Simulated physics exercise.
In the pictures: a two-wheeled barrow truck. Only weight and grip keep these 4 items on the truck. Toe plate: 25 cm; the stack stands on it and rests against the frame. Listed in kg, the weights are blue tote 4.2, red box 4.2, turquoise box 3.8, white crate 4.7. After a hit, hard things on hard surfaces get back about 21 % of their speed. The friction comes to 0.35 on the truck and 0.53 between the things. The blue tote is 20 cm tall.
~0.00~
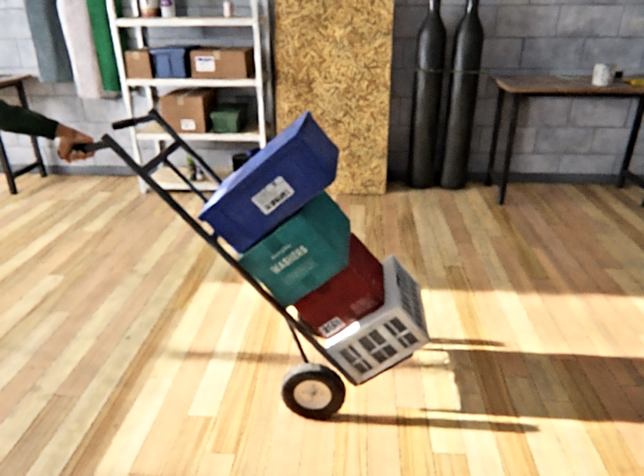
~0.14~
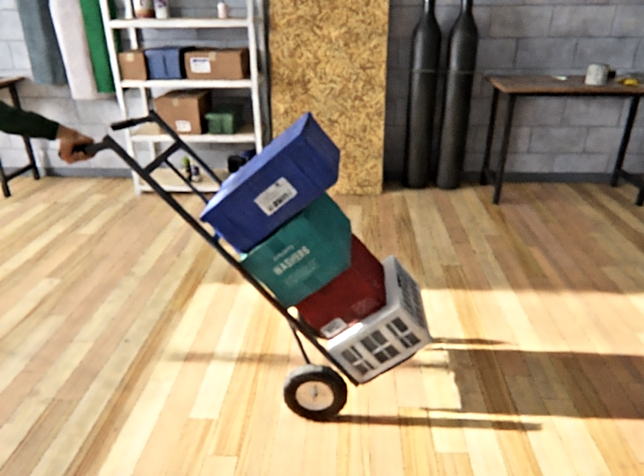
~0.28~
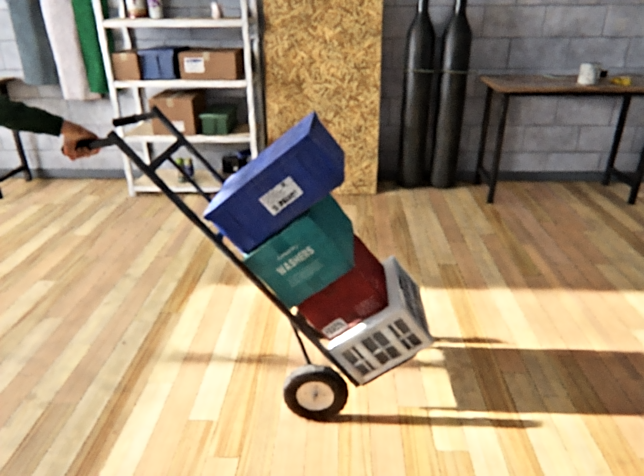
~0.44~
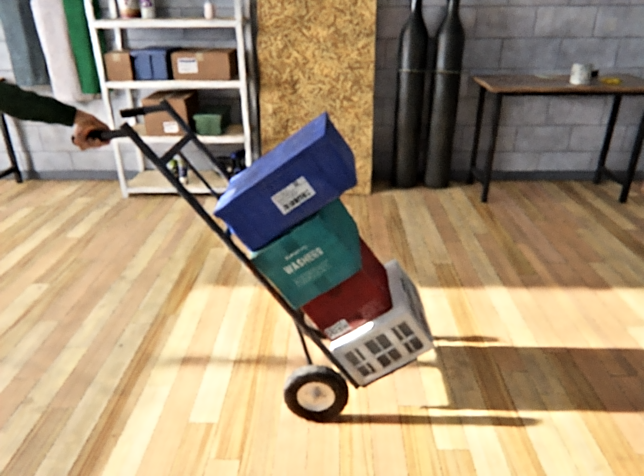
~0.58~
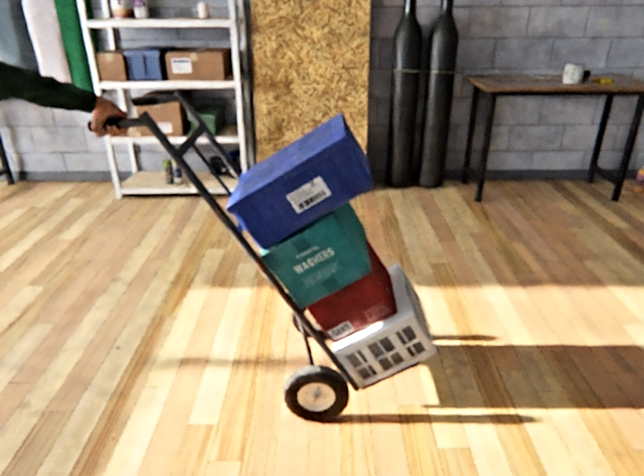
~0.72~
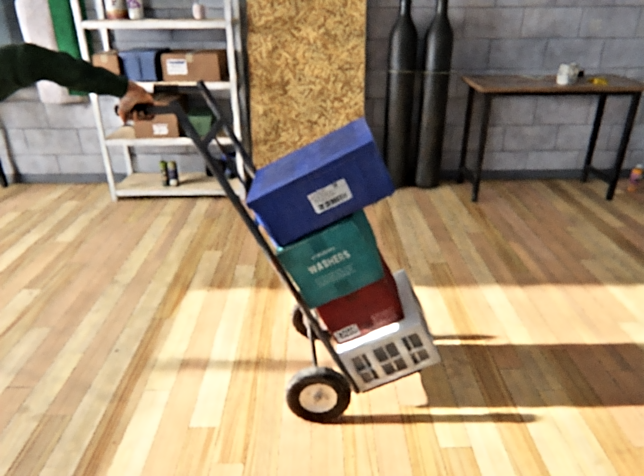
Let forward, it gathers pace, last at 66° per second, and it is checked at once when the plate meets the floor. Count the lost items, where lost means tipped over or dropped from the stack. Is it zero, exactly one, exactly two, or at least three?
It is zero.
After 1.22 s, truck 1° back.
After 1.52 s, truck upright; blue tote tipped 8° from how it sat near (447, 205); red box tipped 8° from how it sat near (397, 309); turquoise box tipped 8° from how it sat.
After 2.12 s, truck upright; blue tote tipped 4° from how it sat near (429, 204); red box tipped 4° from how it sat near (390, 311); turquoise box tipped 4° from how it sat.
At rest (2.6 s), all 4 in place, give or take 10 cm. Seen from the same camera at the end, blue tote near (417, 204), red box near (385, 312).
